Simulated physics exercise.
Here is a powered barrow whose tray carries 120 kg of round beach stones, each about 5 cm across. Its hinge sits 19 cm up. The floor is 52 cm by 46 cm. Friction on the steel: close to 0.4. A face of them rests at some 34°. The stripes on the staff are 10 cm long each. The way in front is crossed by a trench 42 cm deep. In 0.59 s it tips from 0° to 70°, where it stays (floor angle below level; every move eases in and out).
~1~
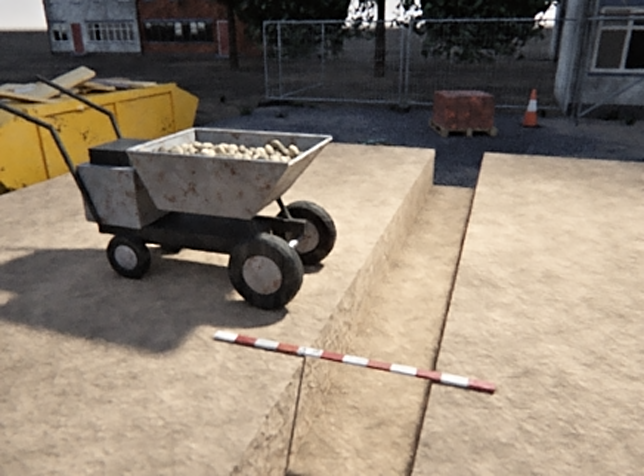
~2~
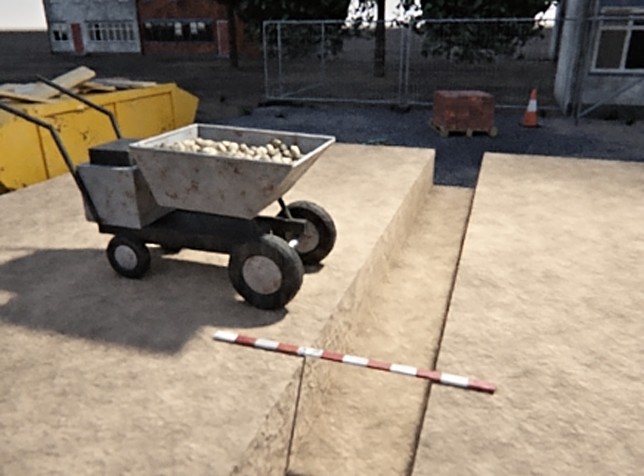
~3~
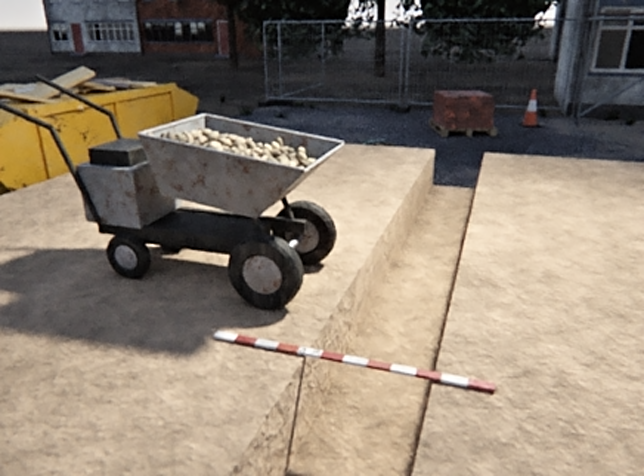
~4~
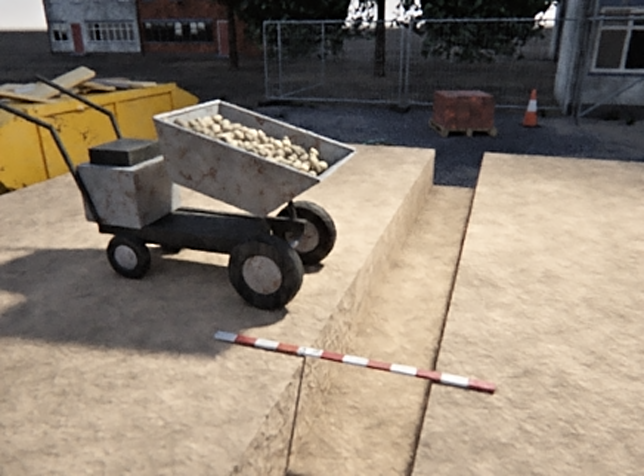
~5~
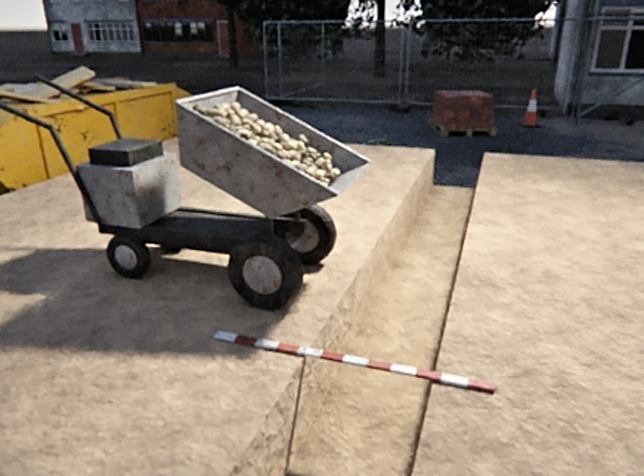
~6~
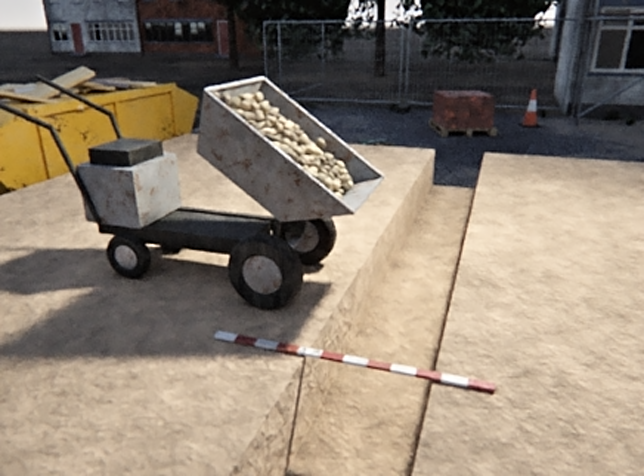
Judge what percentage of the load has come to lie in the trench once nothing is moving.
Roughly 47 in every hundred.
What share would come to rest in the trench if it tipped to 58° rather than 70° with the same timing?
In that case some 50 per cent.
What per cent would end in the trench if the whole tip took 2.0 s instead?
In that case some 85 per cent.
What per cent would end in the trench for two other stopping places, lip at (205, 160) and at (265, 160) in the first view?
100 %, then 75 %.
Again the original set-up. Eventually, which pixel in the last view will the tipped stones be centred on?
(466, 307).
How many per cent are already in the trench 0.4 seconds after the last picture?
By that moment, roughly 25 per cent of the load.
Then, 0.1 s after the last picture the floor is at 59°, 100 % in the tray; the foremost stones are at (372, 230).
Then, 0.4 s after the last picture the floor is at 70°, 68 % in the tray, 26 % in the trench, 6 % past the trench; the foremost stones are at (467, 300).
Then, 0.7 s after the last picture the floor is at 70°, 9 % in the tray, 38 % in the trench, 53 % past the trench; the foremost stones are past the picture's edge.
Then, 2.7 s after the last picture the floor is at 70°, 0 % in the tray, 47 % in the trench, 53 % past the trench; the foremost stones are past the picture's edge.
